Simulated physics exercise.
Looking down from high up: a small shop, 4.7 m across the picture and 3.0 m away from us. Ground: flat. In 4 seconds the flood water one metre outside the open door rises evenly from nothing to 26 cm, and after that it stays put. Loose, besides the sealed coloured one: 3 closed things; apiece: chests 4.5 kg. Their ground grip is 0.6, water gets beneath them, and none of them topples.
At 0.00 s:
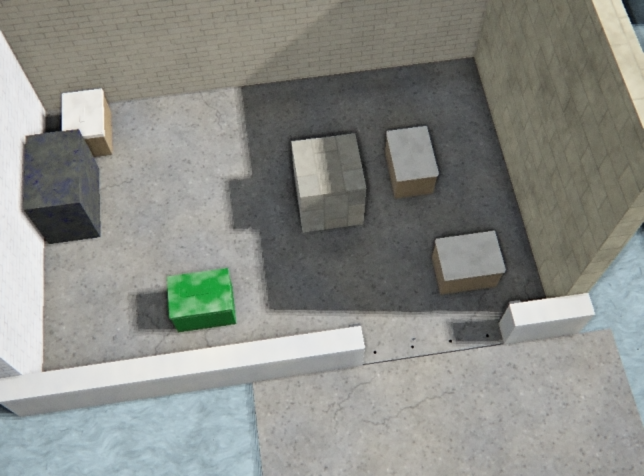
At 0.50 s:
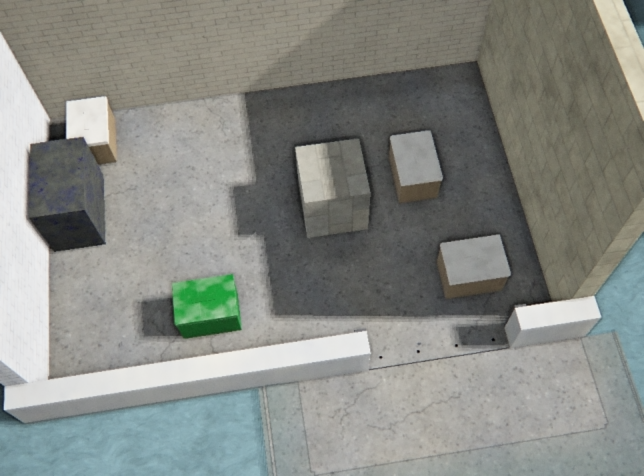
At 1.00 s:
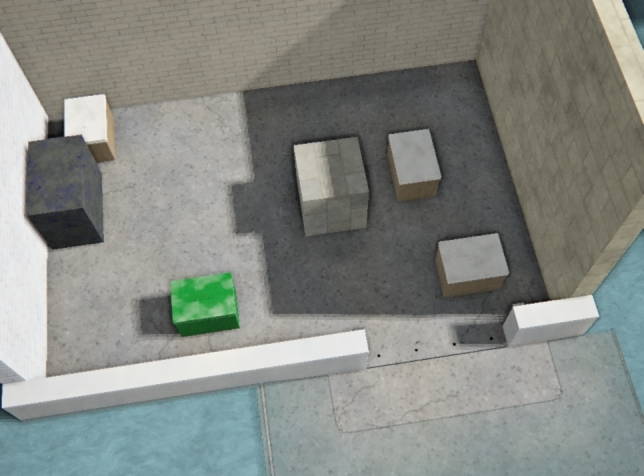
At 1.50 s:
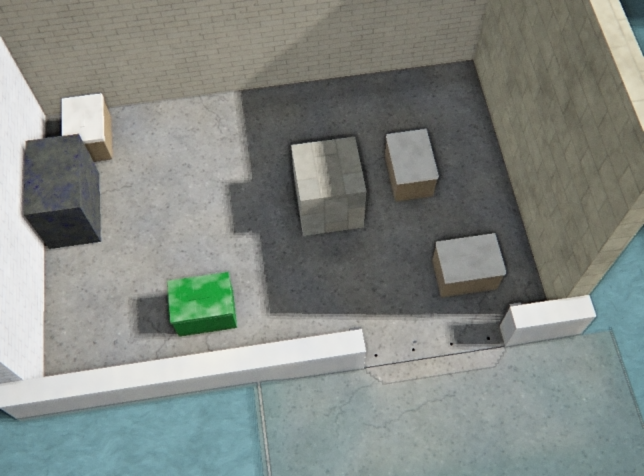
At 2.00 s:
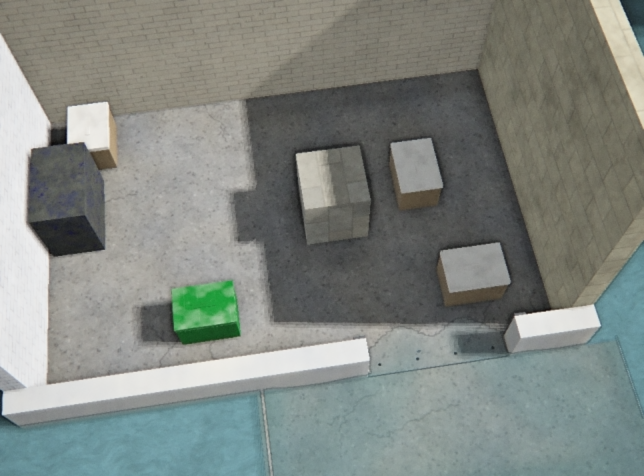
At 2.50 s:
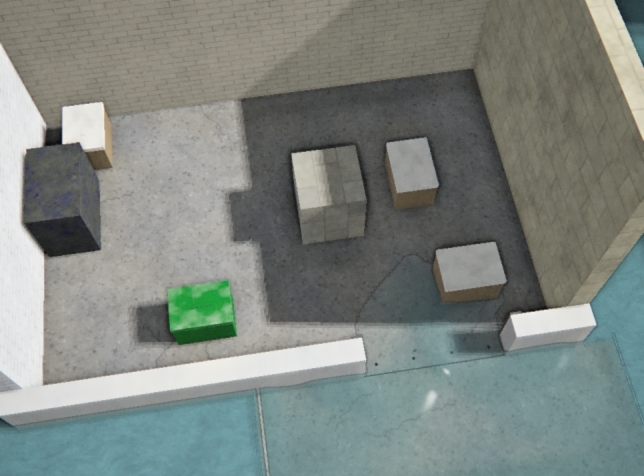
Water spreads over the paving outside a small walled shop and in through its doorway.
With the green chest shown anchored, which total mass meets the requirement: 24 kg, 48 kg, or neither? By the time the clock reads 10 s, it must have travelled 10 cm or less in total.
The heavier weight is unnecessary.
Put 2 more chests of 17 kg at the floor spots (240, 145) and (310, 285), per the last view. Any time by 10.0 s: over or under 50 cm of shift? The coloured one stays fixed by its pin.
Respectively, exceeded and not exceeded.
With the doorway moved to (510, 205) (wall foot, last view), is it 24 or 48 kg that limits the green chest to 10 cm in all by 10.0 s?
Result: The heavier mass is required.
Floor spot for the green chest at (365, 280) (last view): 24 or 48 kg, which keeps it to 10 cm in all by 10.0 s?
The answer: You need the heavier weight.
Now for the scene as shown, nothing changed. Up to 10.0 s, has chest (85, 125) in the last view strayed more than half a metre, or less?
I'd say it falls below.
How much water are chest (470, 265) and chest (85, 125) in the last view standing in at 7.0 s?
Around 19 cm and 4 cm.
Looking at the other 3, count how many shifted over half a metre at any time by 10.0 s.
The tally stands at 2.
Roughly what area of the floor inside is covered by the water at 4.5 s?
That flooded area is roughly 7.5 m2.
After 3.5 s the green chest would be 0 cm from its start with 24 kg and 0 cm from its start with 48 kg; 0 cm of water round it then.
After 4.5 s the green chest would be 0 cm from its start with 24 kg and 0 cm from its start with 48 kg; 1 cm of water round it then.
After 7.0 s the green chest would be 0 cm from its start with 24 kg and 0 cm from its start with 48 kg; 3 cm of water round it then.
After 10.0 s the green chest would be 0 cm from its start with 24 kg and 0 cm from its start with 48 kg; 10 cm of water round it then.
